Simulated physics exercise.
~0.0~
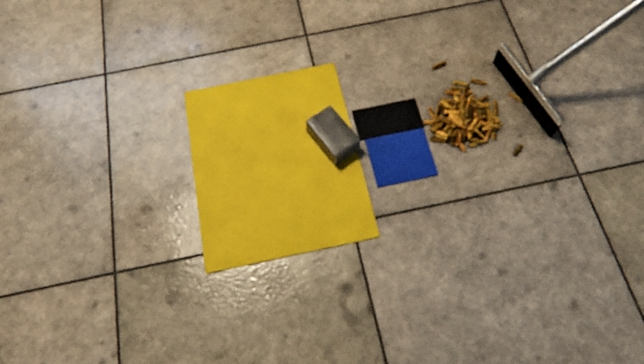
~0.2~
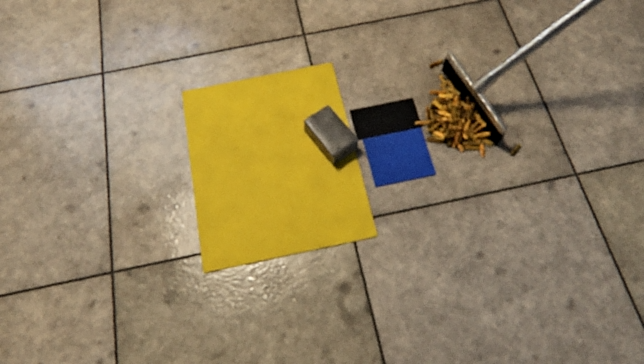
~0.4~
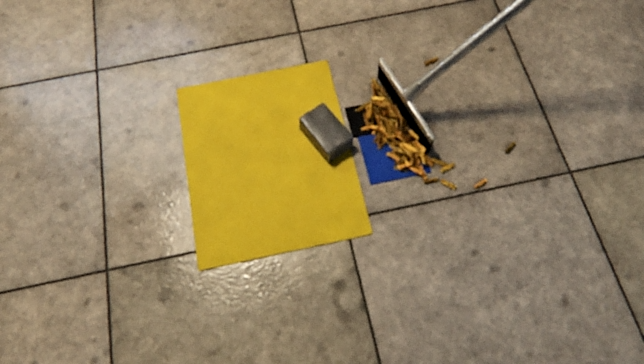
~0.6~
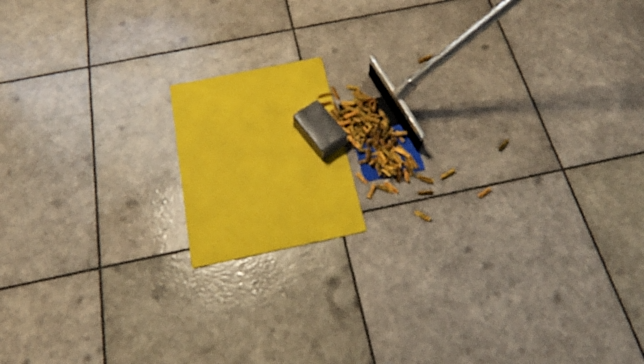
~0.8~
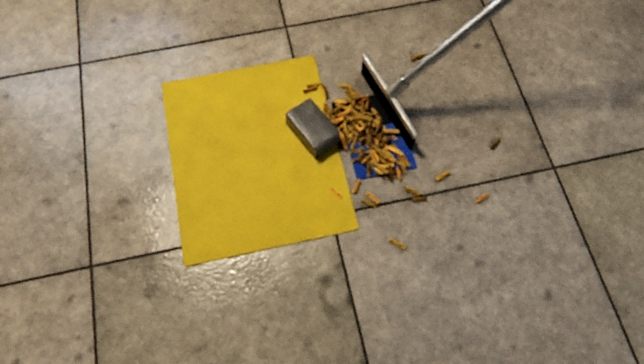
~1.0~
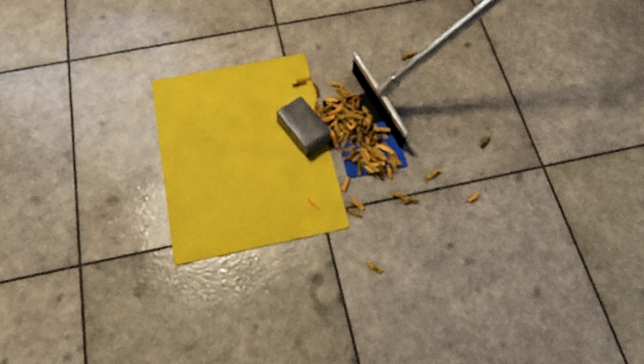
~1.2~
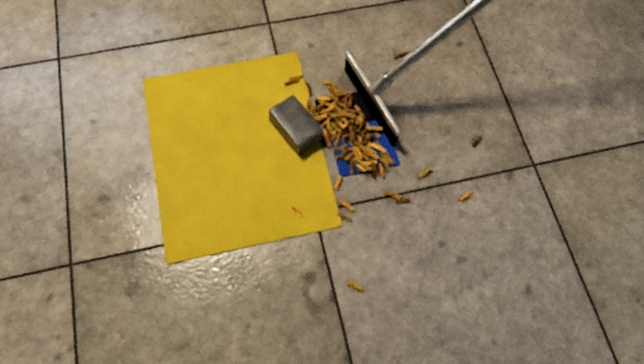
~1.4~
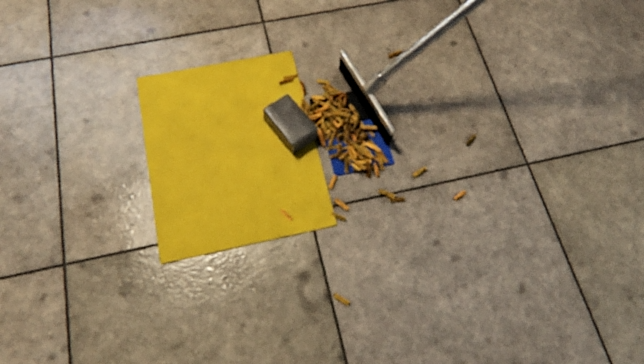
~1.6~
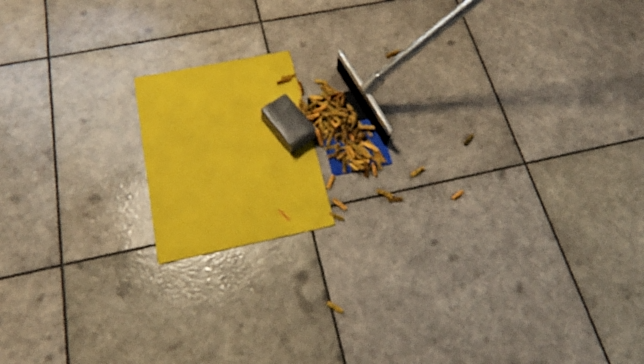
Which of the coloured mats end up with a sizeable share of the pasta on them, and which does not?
The black and blue mats each end up with a sizeable share of the pasta. The yellow mat catches only a few pieces.
